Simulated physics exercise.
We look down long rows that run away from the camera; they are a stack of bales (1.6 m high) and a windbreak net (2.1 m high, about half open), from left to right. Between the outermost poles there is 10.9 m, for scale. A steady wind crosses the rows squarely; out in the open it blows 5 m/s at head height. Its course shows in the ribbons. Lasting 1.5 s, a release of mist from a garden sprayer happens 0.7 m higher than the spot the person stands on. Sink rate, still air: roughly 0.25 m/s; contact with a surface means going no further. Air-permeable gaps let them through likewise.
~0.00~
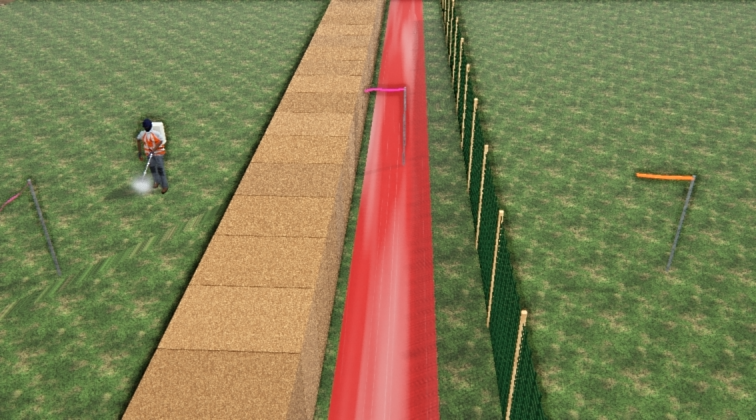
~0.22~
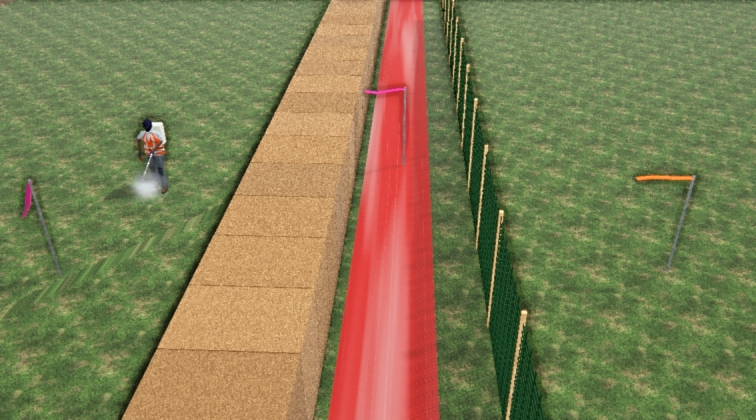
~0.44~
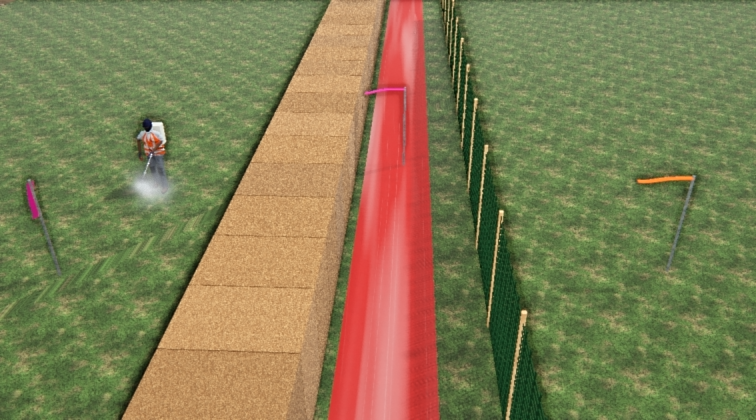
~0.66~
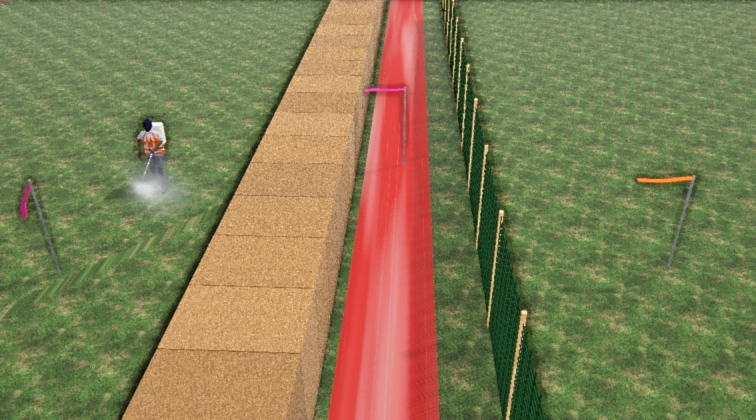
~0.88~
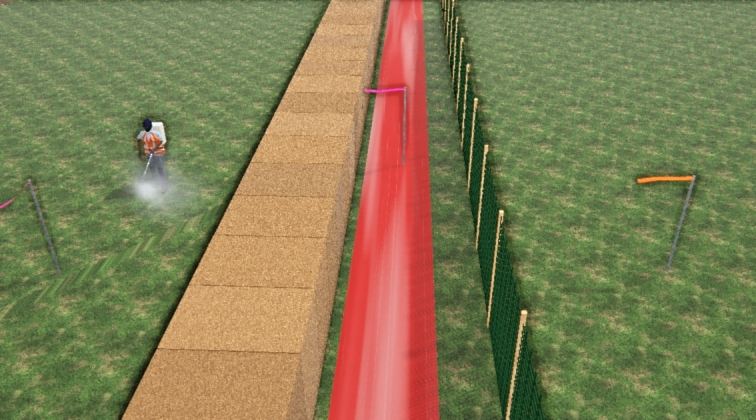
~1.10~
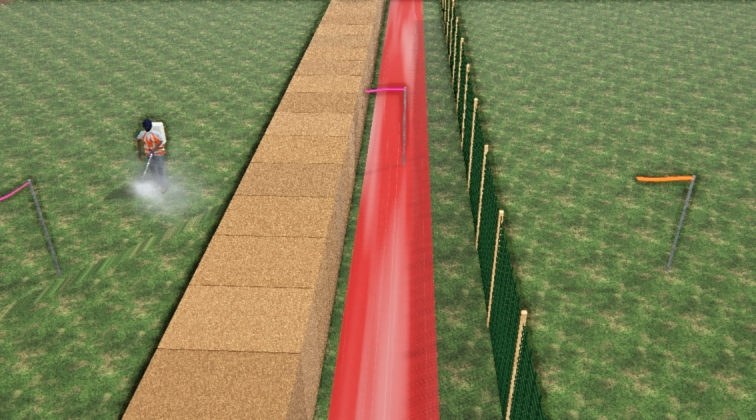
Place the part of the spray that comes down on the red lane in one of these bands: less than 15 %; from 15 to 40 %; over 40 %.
It is less than 15 %.
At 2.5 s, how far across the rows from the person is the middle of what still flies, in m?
Around 1.0 m.
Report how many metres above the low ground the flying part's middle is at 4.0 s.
About 1.0 m high.
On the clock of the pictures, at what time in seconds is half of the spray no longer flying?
5.0 s.
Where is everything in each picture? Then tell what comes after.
The first picture shows the spray in the air spans x = 135 to 150 around y = 185 and it comes from (144, 181).
The second picture shows the right ribbon ends at (637, 179), leaning 85 degrees to the left, the spray in the air spans x = 135 to 155 around y = 185 and the red one passes (392, 261).
The third picture shows the inner ribbon ends at (365, 93), leaning 85 degrees to the left, the spray in the air spans x = 135 to 170 around y = 185 and the top of the windbreak net crosses (481, 125).
The fourth picture shows the left ribbon ends at (25, 218), leaning 25 degrees to the left, the spray in the air spans x = 130 to 180 around y = 185 and the red one passes (396, 194).
The fifth picture shows the right ribbon ends at (638, 181), leaning 85 degrees to the left and the spray in the air spans x = 130 to 190 around y = 185.
The sixth picture shows the inner ribbon ends at (365, 91), leaning 85 degrees to the left, the spray in the air spans x = 130 to 200 around y = 185 and the top of the windbreak net crosses (481, 125).
After 2.5 s, 22 % is no longer flying here, and 0 % lies on the red lane; the middle of what still flies is 0.7 m above the low ground, near (180, 184).
After 4.0 s, 40 % is no longer flying here, and 0 % lies on the red lane; the middle of what still flies is 1.0 m above the low ground, near (186, 171).
After 8.0 s, 68 % is no longer flying here, and 0 % lies on the red lane; the middle of what still flies is 1.3 m above the low ground, near (42, 157).
After 20.0 s, 98 % is no longer flying here, and 0 % lies on the red lane.
After 45.0 s, 100 % is no longer flying here, and 0 % lies on the red lane.
